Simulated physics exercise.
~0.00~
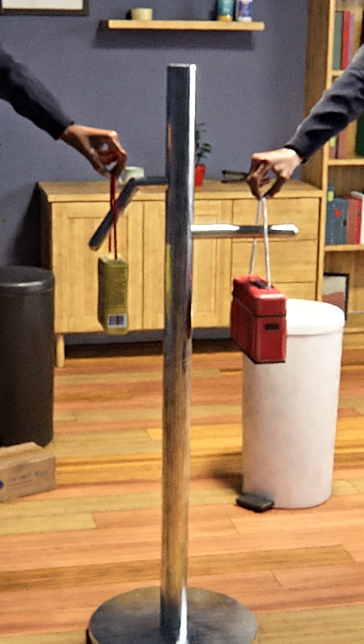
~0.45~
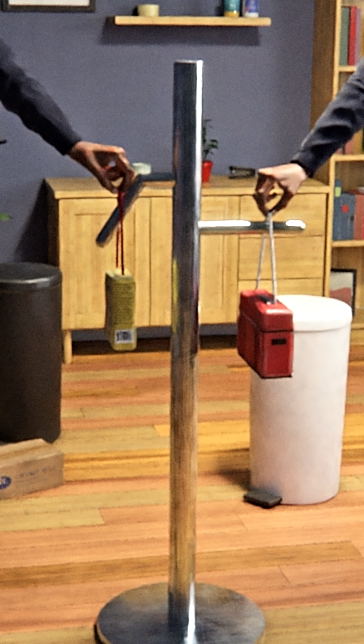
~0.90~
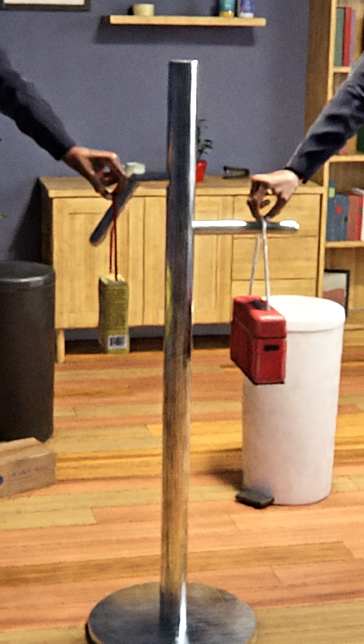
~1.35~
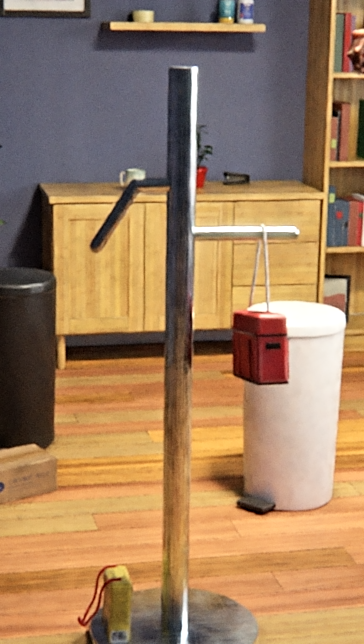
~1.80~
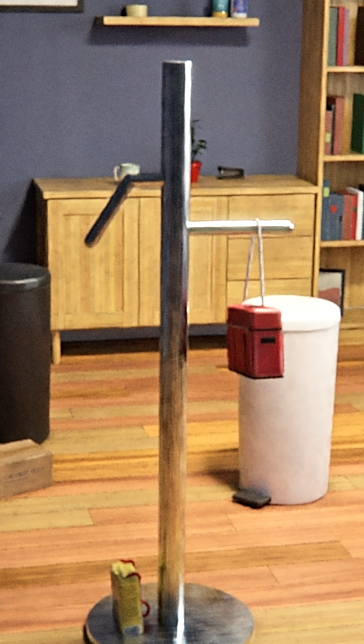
Two dark-sleeved arms reach in from either side of a metal stand in a wood-floored room, filmed from the front by a slightly swaying camera. The left hand holds a yellow pouch by a red cord at a downward-sloping peg, while the right hand holds a red case by a pale loop at a level peg, before a wooden cabinet and a white bin. Both hands lower their items a little, then let go and leave the view. The yellow pouch slips off and drops to the stand's round base. It stays down there upright, while the red case remains hanging on the right.
